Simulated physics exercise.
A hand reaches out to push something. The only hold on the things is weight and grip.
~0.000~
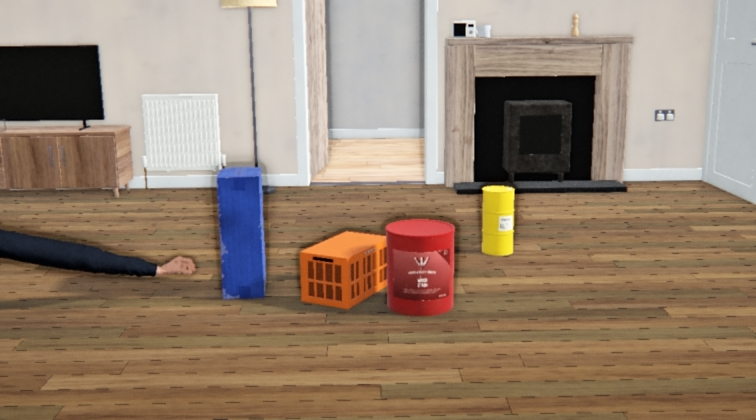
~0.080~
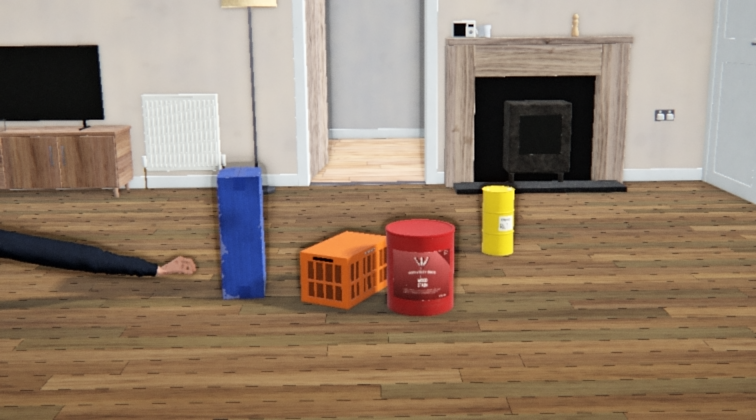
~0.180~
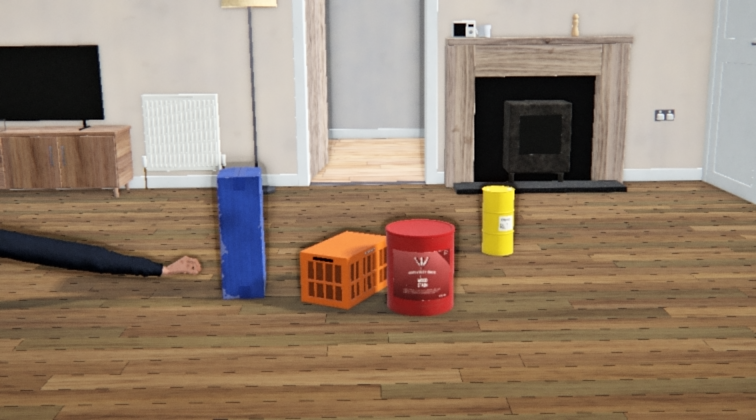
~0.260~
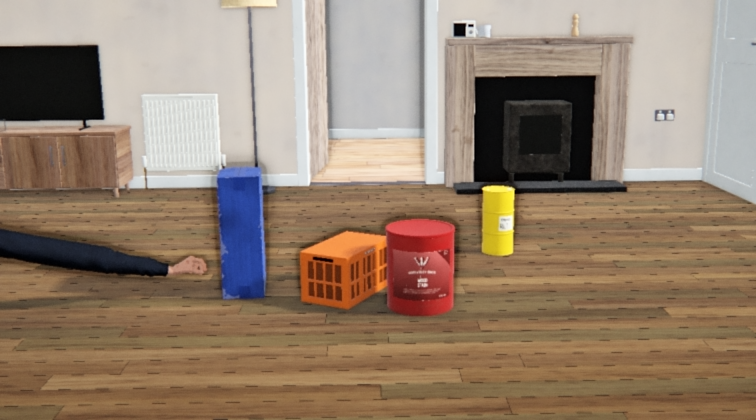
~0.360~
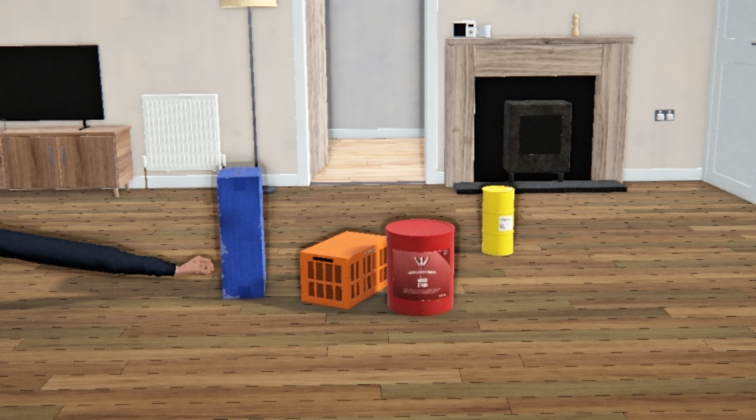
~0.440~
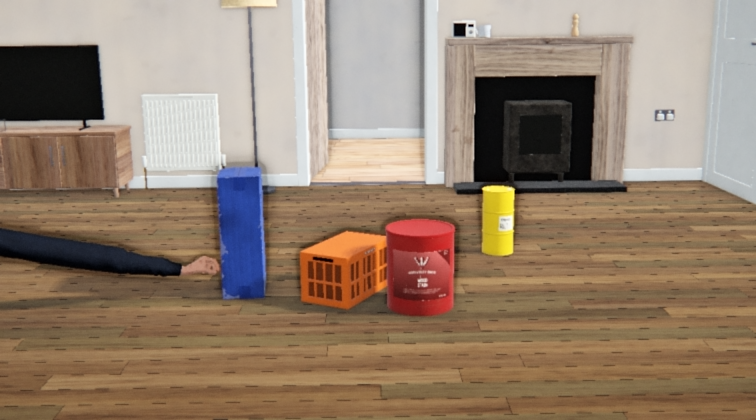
The footage shows an arm reaching in from the left and moving slightly rightward toward an upright blue box, while the box, an orange crate, a red drum and a yellow drum stay still on a wooden floor.
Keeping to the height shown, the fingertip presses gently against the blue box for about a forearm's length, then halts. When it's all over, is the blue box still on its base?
Not knocked down.
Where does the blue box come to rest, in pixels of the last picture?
End point in the final view: About (318, 231).
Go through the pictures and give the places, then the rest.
The first picture shows blue box (242, 232).
The second picture shows blue box (242, 232).
The third picture shows blue box (242, 232).
The fourth picture shows blue box (242, 232).
The fifth picture shows blue box (242, 232).
The sixth picture shows blue box (242, 232).
After 0.94 s, blue box slid a little near (273, 231).
After 1.34 s, blue box slid about its own width near (302, 230).
At rest (2.2 s), moved from the start, blue box. Seen from the same camera at the end, blue box near (318, 231).
